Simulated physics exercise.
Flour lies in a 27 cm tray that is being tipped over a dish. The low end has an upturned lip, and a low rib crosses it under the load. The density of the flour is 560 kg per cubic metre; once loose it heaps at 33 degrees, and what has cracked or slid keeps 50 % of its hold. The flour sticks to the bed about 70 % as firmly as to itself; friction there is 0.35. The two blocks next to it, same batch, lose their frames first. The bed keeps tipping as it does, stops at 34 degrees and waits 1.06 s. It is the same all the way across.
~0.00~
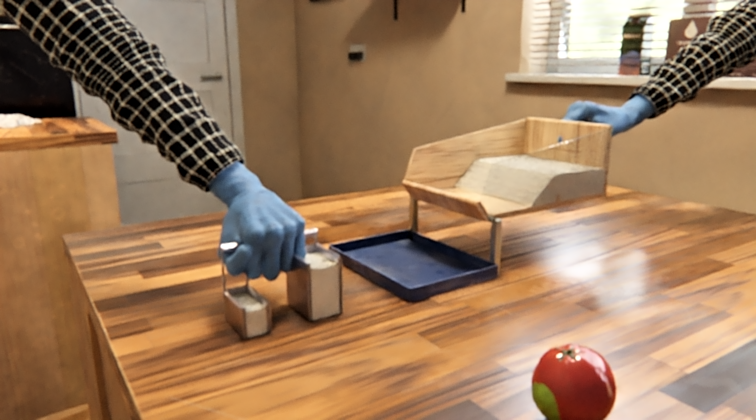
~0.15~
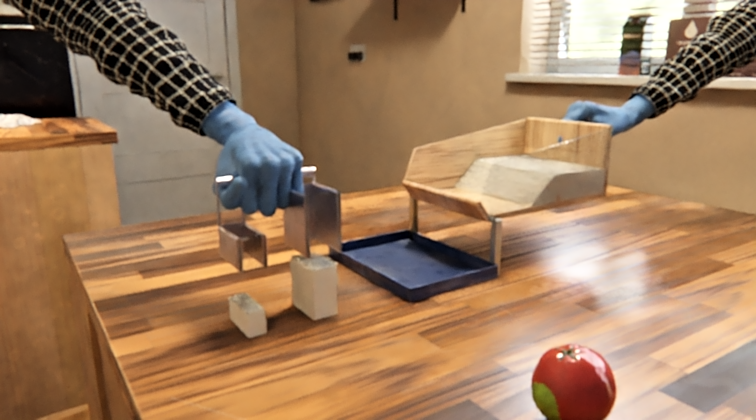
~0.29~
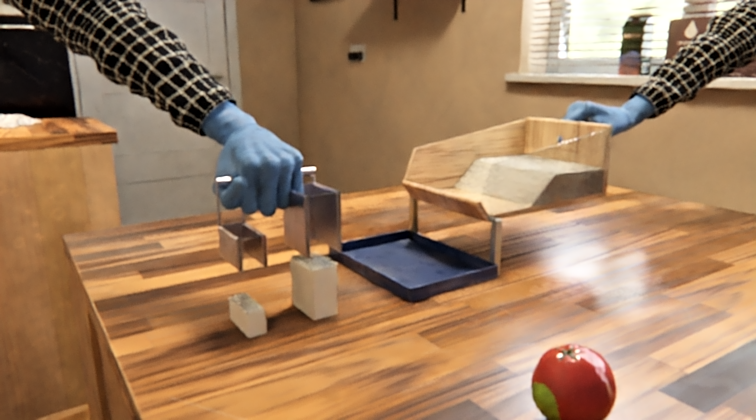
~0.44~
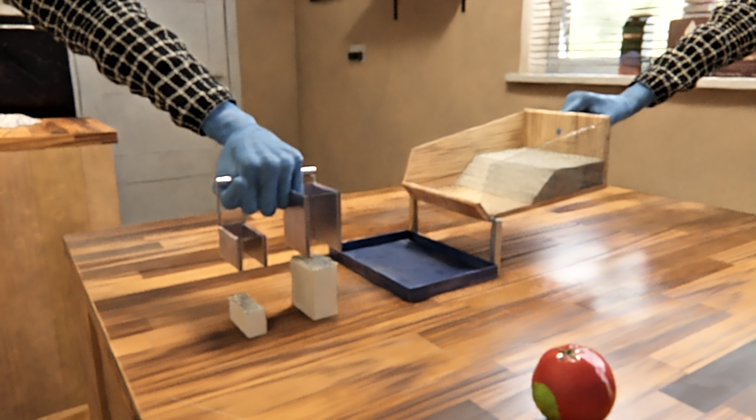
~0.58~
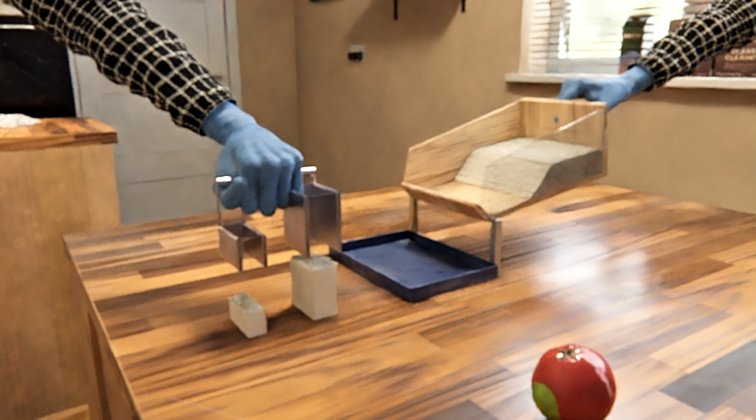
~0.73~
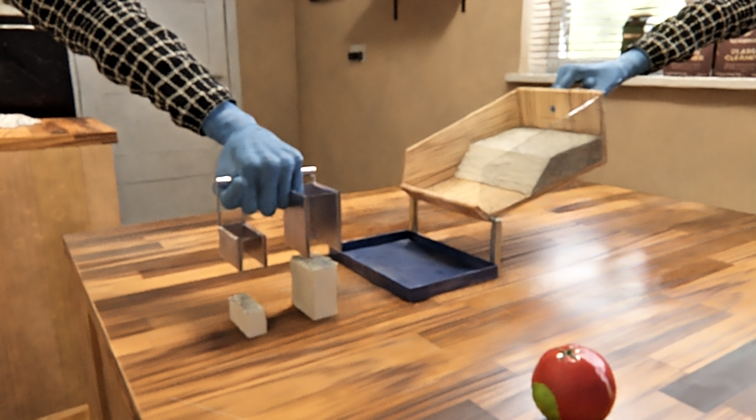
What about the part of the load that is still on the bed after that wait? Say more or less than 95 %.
Expect more than 95 %.
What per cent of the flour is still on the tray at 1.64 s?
About 100 %.
After 1.00 s, the tilt is 22 degrees and 100 % is on the bed.
After 1.32 s, the tilt is 32 degrees and 100 % is on the bed.
After 1.64 s, the tilt is 34 degrees and 100 % is on the bed.
After 1.96 s, the tilt is 34 degrees and 100 % is on the bed.
After 2.49 s, at the end, the tilt is 34 degrees and 100 % is on the bed.
